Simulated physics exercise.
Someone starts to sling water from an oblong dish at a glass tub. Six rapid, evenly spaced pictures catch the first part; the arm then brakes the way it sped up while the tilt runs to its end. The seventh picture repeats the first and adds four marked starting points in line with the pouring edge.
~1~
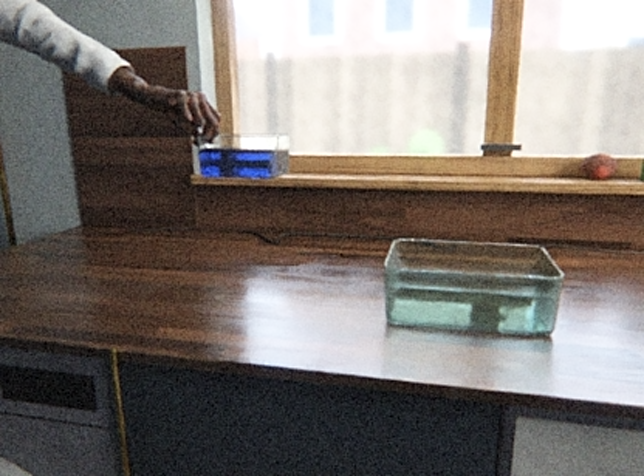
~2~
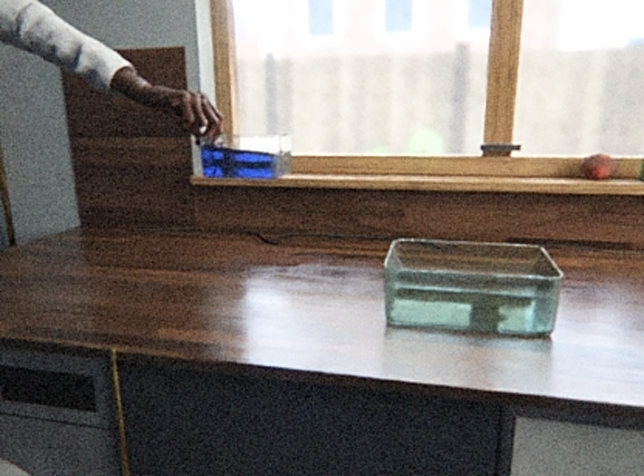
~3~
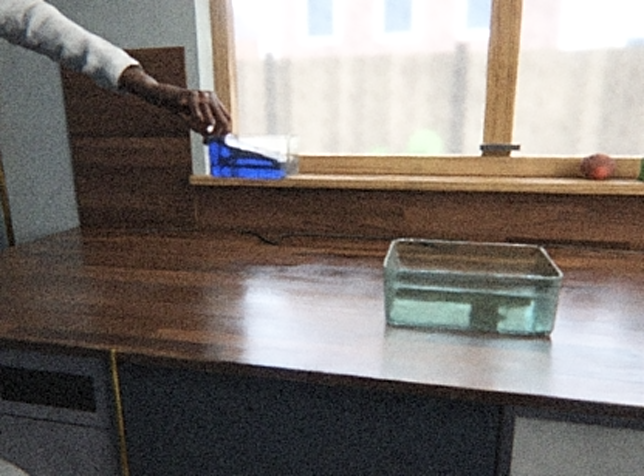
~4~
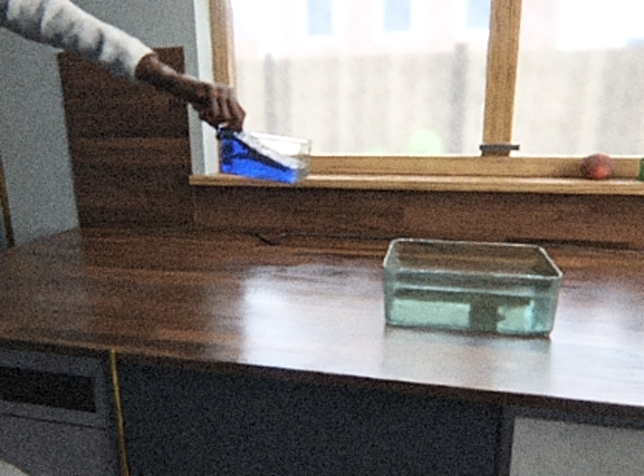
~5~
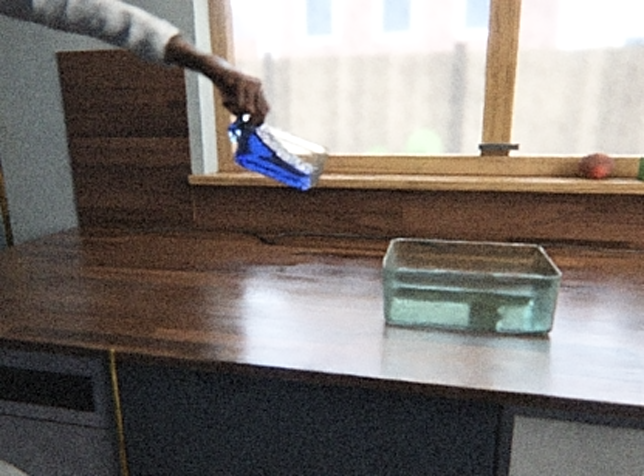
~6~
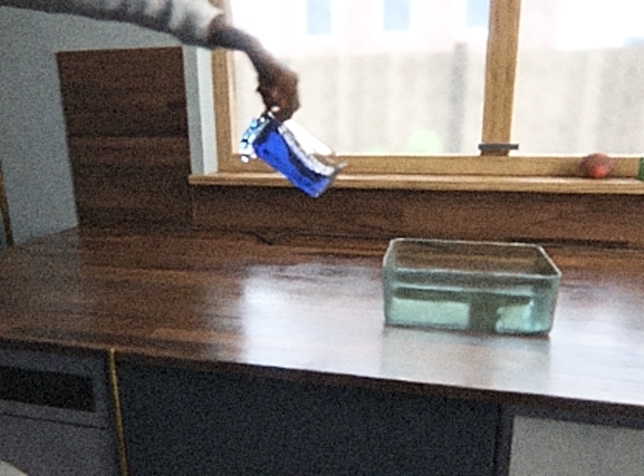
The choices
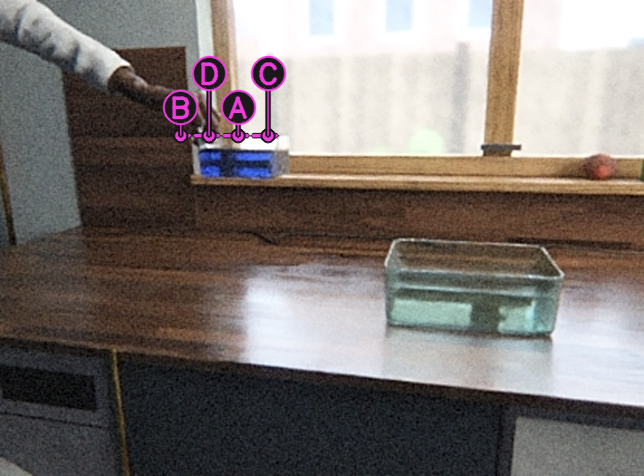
In the video, a hand lifts a clear oblong dish of blue liquid from beside a window and swings it right, tipping its right end down as liquid sloshes over the left rim; a glass tub sits still on the wooden counter.
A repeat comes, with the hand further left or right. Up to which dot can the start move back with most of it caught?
I would pick place A.
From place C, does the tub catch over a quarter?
Yes, clearly.
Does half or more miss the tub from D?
Yes.
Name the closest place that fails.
It is D.
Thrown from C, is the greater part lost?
No, not at all.
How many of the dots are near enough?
Two.
On the marked copy, A at (238, 135); B at (180, 135); C at (268, 135); D at (209, 135).
Choosing A, about 65 % lands in the tub, 27 % falls short and 8 % goes beside or beyond.
Choosing B, about 1 % lands in the tub, 94 % falls short and 6 % goes beside or beyond.
Choosing C, about 69 % lands in the tub, 16 % falls short and 15 % goes beside or beyond.
Choosing D, about 34 % lands in the tub, 61 % falls short and 5 % goes beside or beyond.
